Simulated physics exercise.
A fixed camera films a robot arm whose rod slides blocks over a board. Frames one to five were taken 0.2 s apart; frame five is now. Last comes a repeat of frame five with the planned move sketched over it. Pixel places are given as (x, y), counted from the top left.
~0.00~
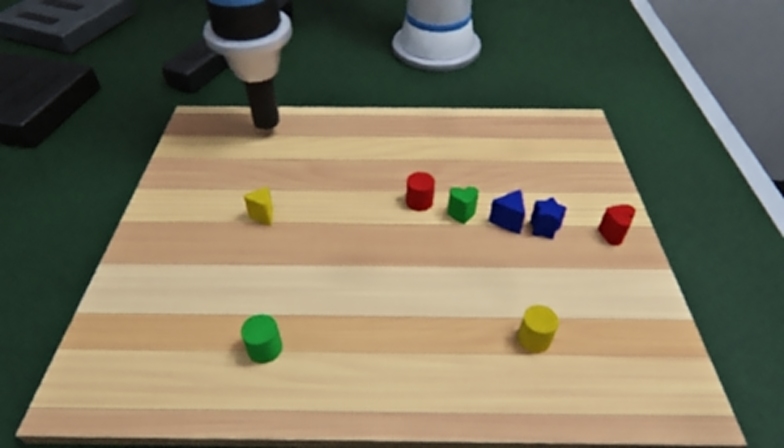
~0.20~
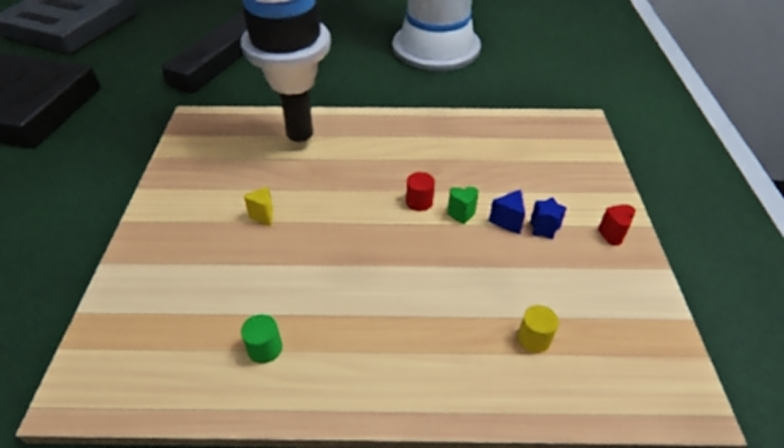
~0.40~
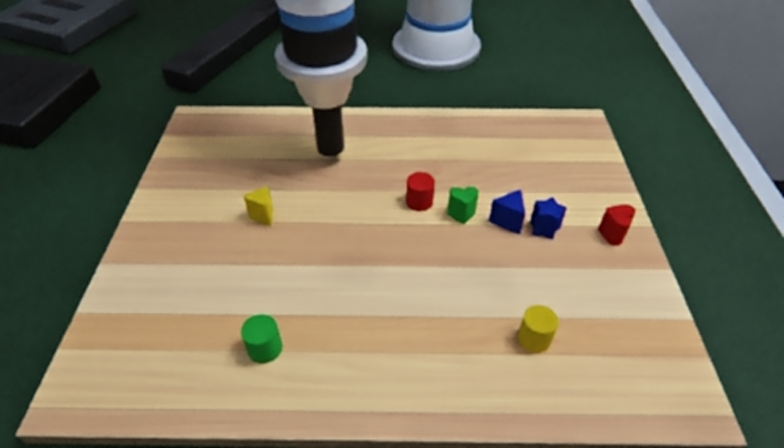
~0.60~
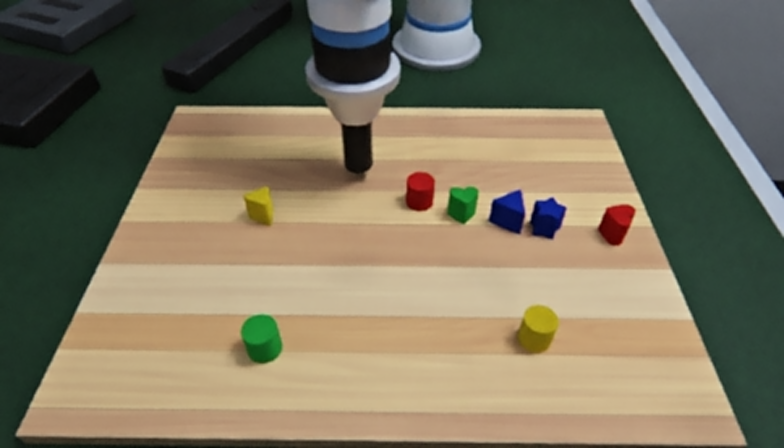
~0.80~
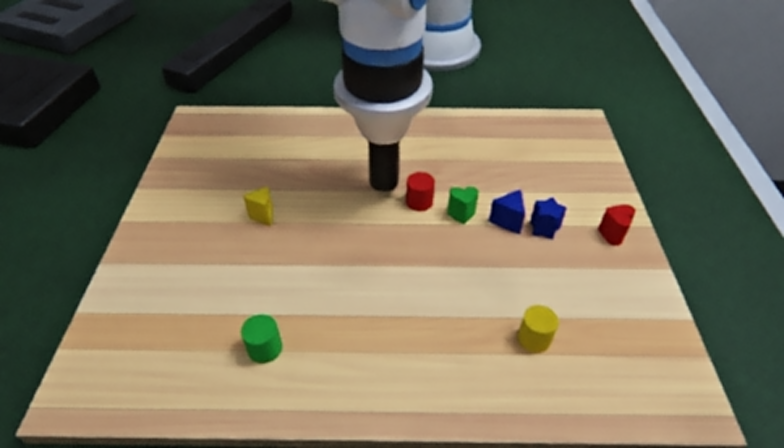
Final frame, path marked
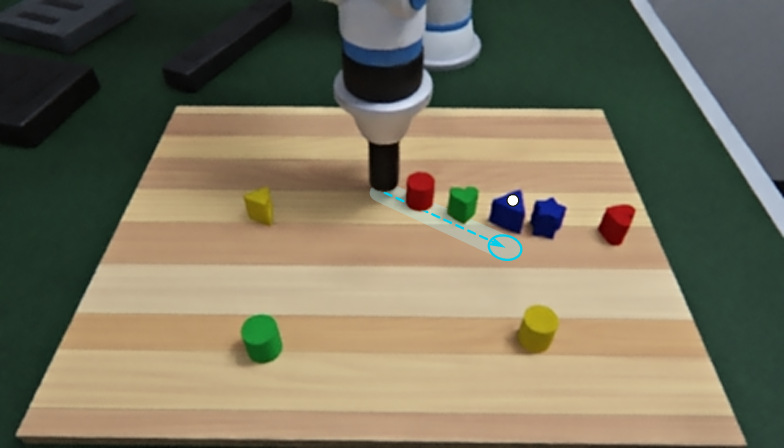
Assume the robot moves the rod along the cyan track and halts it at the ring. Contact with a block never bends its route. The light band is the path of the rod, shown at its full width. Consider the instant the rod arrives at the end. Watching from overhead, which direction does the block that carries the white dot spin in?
Watching from overhead, you'd notice the block that carries the white dot rotating counter-clockwise.
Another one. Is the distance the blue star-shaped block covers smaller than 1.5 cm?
Yes, that is what happens.
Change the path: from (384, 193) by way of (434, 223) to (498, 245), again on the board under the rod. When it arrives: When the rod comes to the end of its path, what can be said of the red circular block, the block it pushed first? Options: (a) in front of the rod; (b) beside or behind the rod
I'll go with b - beside or behind the rod.
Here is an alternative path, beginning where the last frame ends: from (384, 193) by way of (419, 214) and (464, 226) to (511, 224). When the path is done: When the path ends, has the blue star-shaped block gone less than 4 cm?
In short: Yes.
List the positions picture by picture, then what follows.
Rod's lower end at (267, 122); red circular block at (421, 180); green heart-shaped block at (465, 193); blue triangular piece at (513, 200); blue star-shaped block at (551, 207), in the first frame.
Rod at (300, 134); blocks still, in the second frame.
Rod at (331, 148); blocks still, in the third frame.
Rod at (359, 164); blocks still, in the fourth frame.
Rod at (384, 182); red circular block at (421, 180); green heart-shaped block at (465, 193); blue triangular piece at (513, 200); blue star-shaped block at (551, 207), in the fifth frame.
Drawn move, from (384, 193) directly to (505, 247); the dot is on the blue triangular piece.
On the path given first. One third of the way, rod at (423, 199); red circular block at (453, 187); green heart-shaped block at (481, 195), turned 30° clockwise.
Two thirds of the way, rod at (464, 218); red circular block at (469, 185); green heart-shaped block at (495, 192), turned 90° clockwise; blue triangular piece at (518, 203), turned 20° anticlockwise.
At the end, rod at (508, 237); red circular block at (469, 185); green heart-shaped block at (495, 192), turned 90° clockwise; blue triangular piece at (518, 203), turned 20° anticlockwise; blue star-shaped block still.
